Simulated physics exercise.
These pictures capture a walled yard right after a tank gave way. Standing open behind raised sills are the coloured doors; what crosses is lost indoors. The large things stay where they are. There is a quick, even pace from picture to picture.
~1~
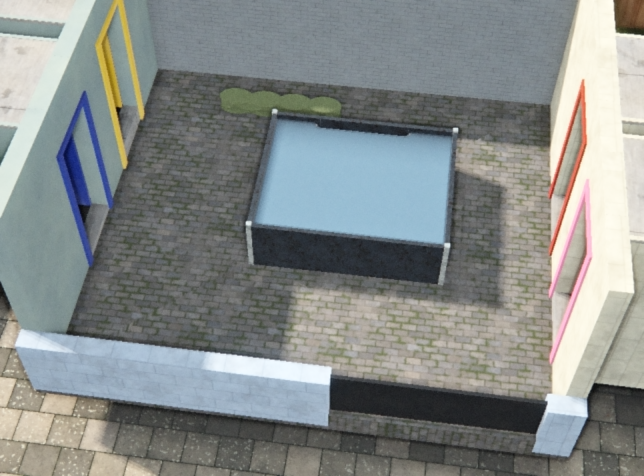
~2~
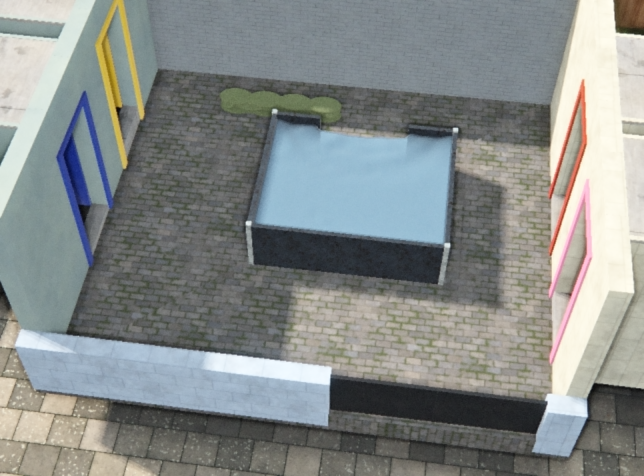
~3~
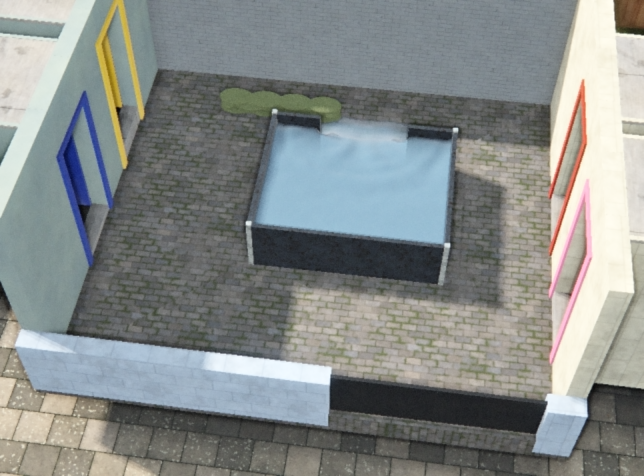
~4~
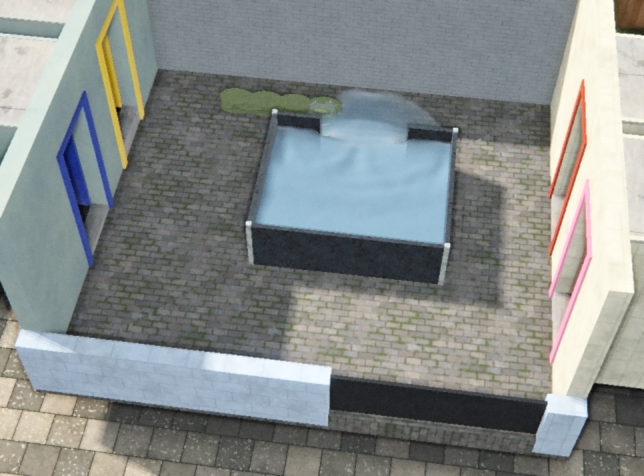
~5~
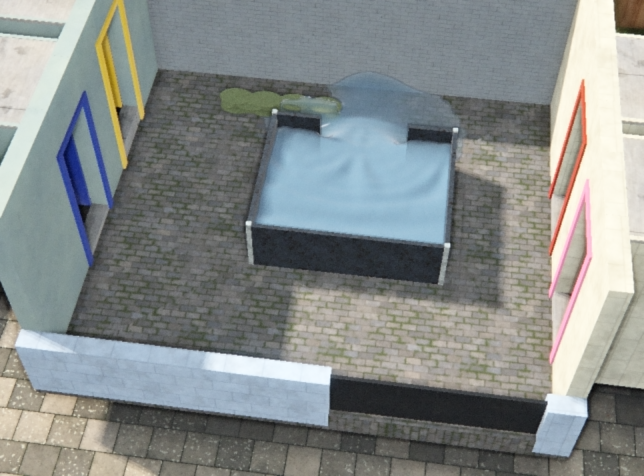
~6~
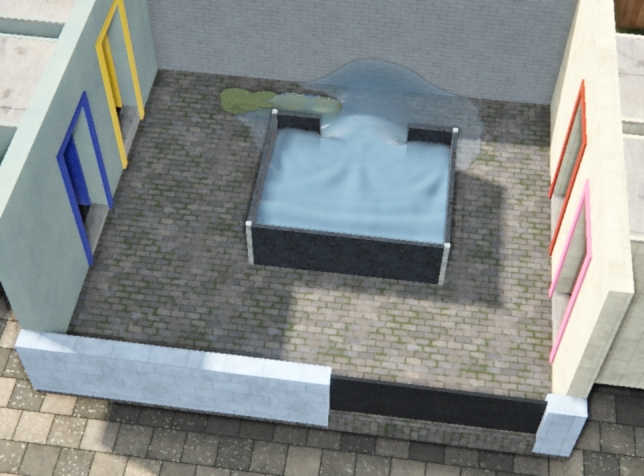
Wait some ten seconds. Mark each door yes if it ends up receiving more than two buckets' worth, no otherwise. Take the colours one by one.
Yellow door - no, red door - no, blue door - yes, pink door - no.
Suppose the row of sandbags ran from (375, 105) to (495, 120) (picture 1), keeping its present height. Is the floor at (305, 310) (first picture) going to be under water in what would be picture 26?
At that place: Spared.
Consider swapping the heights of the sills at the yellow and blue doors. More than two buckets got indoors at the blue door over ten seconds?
Blue: Below the limit.
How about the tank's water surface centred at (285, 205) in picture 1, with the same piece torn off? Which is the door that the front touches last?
My answer: The pink-painted one.
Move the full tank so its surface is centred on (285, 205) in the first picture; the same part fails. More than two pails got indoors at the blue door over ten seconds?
I'd say the blue door remains below.
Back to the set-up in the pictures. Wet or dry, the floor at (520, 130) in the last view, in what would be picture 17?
That spot would be soaked.
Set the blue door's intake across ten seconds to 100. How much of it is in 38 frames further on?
Roughly 5 percent.
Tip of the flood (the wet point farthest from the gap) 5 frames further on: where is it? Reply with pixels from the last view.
Close to (147, 104).
A moment on, water covers 25 % of the floor; the yellow door wet at the sill, nothing in, the red door not reached, the blue door not reached, the pink door not reached.
Next, water covers 40 % of the floor; the yellow door wet at the sill, nothing in, the red door wet at the sill, nothing in, the blue door not reached, the pink door not reached.
Then, water covers 65 % of the floor; the yellow door wet at the sill, nothing in, the red door wet at the sill, nothing in, the blue door wet at the sill, nothing in, the pink door wet at the sill, nothing in.
Later, water covers 90 % of the floor; the yellow door wet at the sill, nothing in, the red door wet at the sill, nothing in, the blue door under two buckets in, the pink door wet at the sill, nothing in.
In the end, water covers 95 % of the floor; the yellow door wet at the sill, nothing in, the red door wet at the sill, nothing in, the blue door over two buckets in, the pink door wet at the sill, nothing in.
